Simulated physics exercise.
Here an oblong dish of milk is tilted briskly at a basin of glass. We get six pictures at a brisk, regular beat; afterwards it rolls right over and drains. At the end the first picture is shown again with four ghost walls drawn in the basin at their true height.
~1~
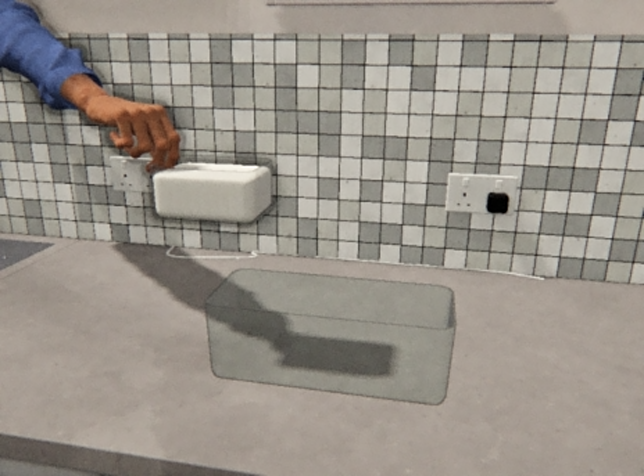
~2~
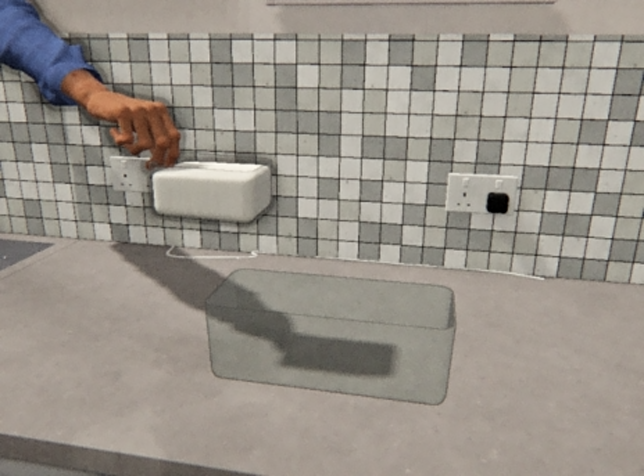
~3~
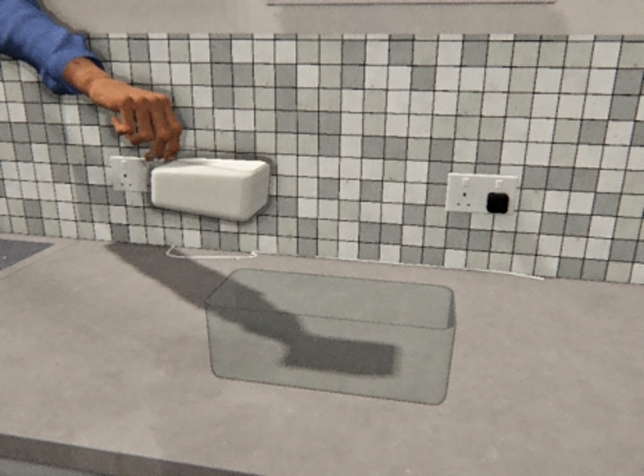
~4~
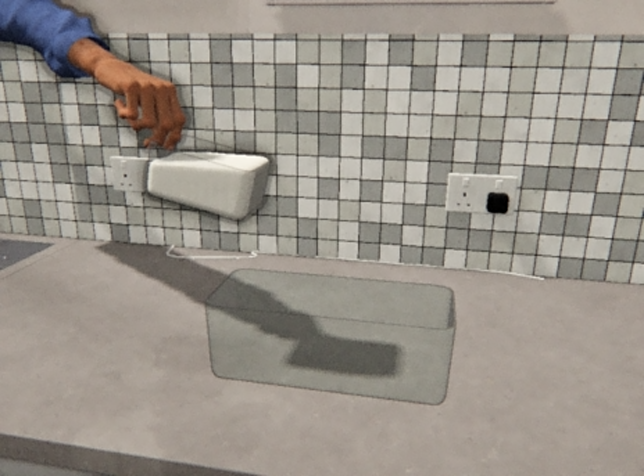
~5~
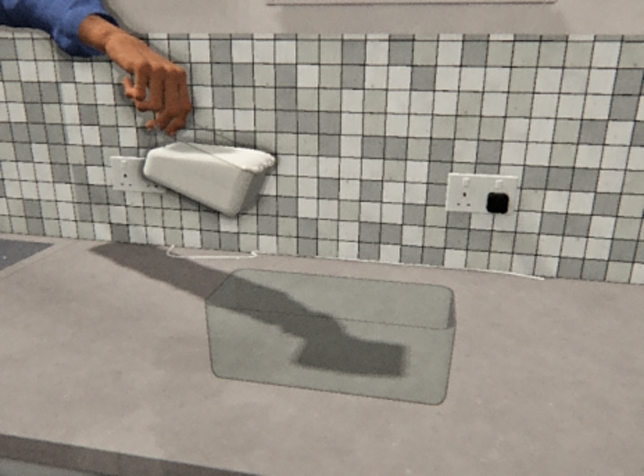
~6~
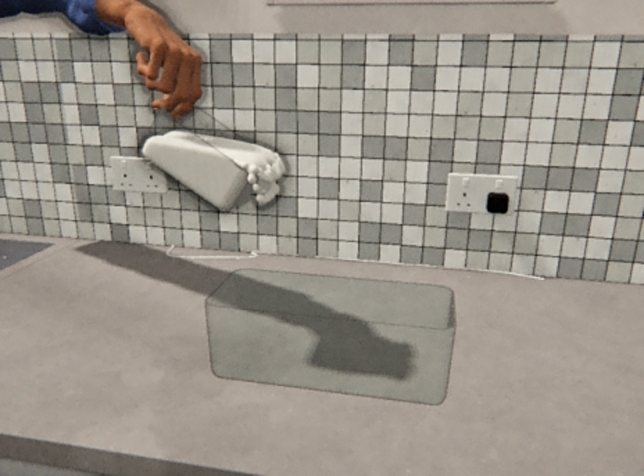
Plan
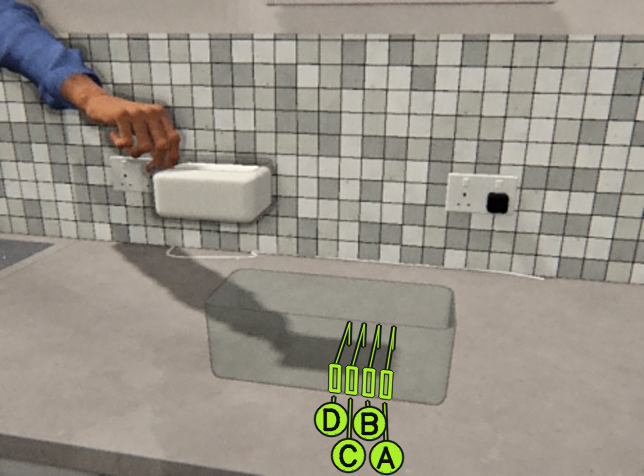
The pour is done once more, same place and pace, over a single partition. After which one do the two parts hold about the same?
C works best here.
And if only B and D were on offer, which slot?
That is slot D.
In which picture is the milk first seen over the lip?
In picture 5.
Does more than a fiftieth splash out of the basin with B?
Yes.
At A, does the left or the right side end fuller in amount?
More ends on the left.
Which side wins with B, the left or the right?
The left one.
In lime, A at (384, 403); B at (367, 401); C at (350, 399); D at (333, 397).
Choosing A, about 78 % ends left of the wall and 10 % right of it; 12 % is lost outside.
Choosing B, about 71 % ends left of the wall and 19 % right of it; 10 % is lost outside.
Choosing C, about 47 % ends left of the wall and 43 % right of it; 10 % is lost outside.
Choosing D, about 31 % ends left of the wall and 59 % right of it; 10 % is lost outside.
